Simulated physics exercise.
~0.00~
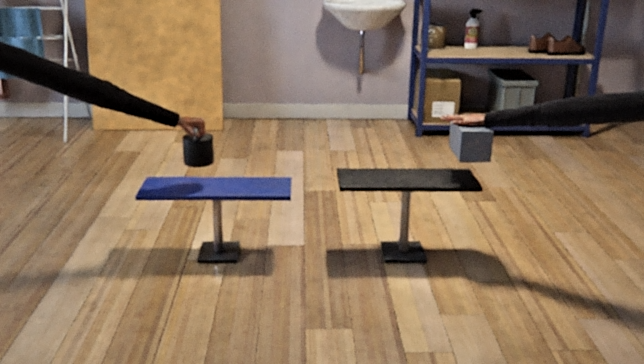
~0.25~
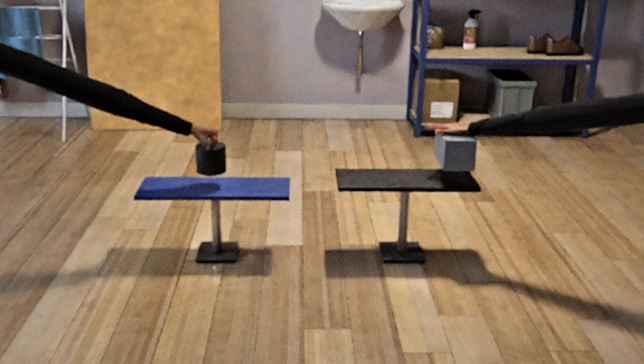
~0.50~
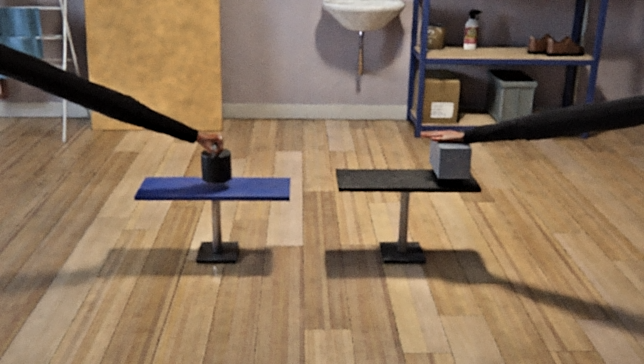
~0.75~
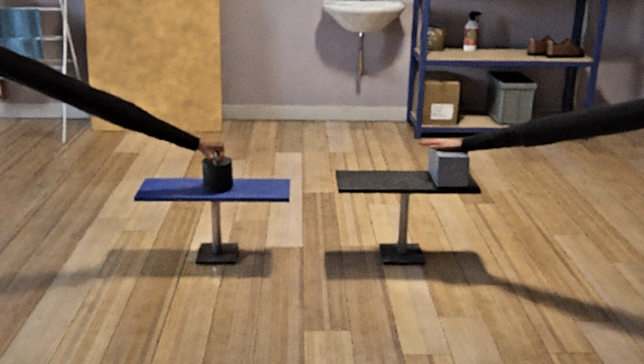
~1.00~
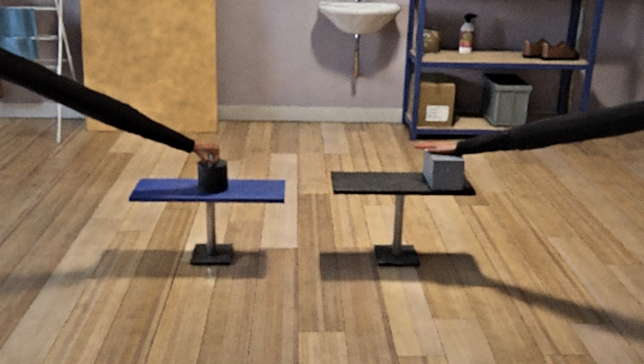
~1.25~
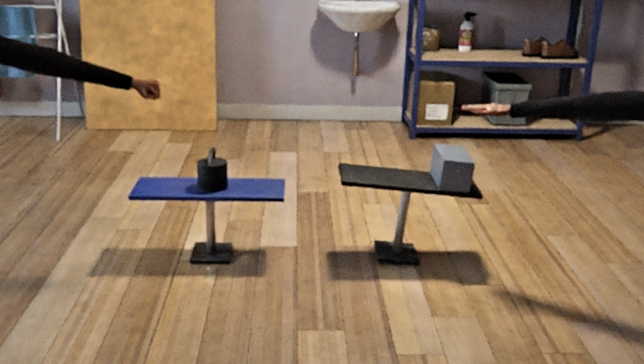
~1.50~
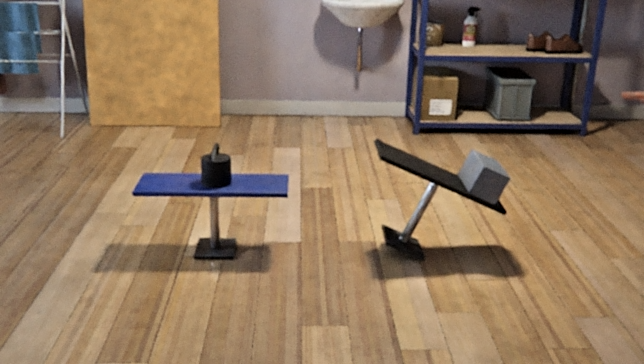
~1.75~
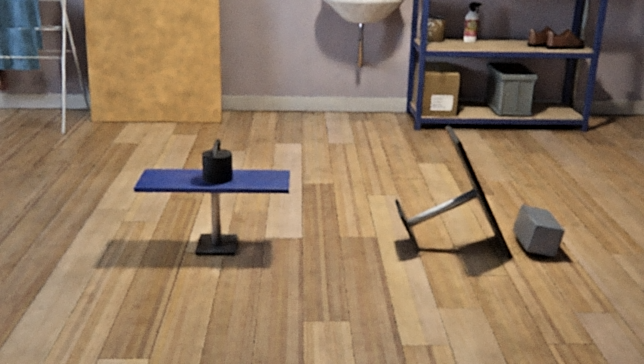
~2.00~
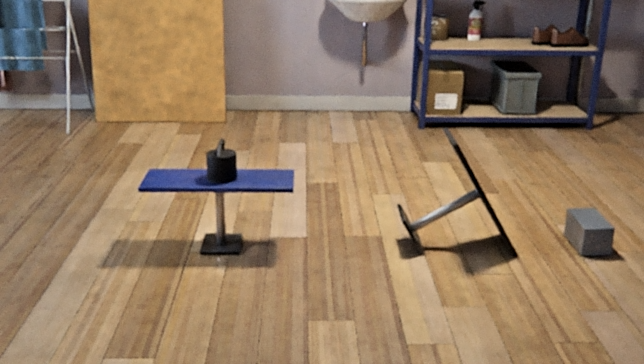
A black stand toppled over to the right after one hand set a grey block near the end of its top and let go, sending the block tumbling onto the floor, while the blue stand stayed upright with the black cylinder another hand had placed on it.
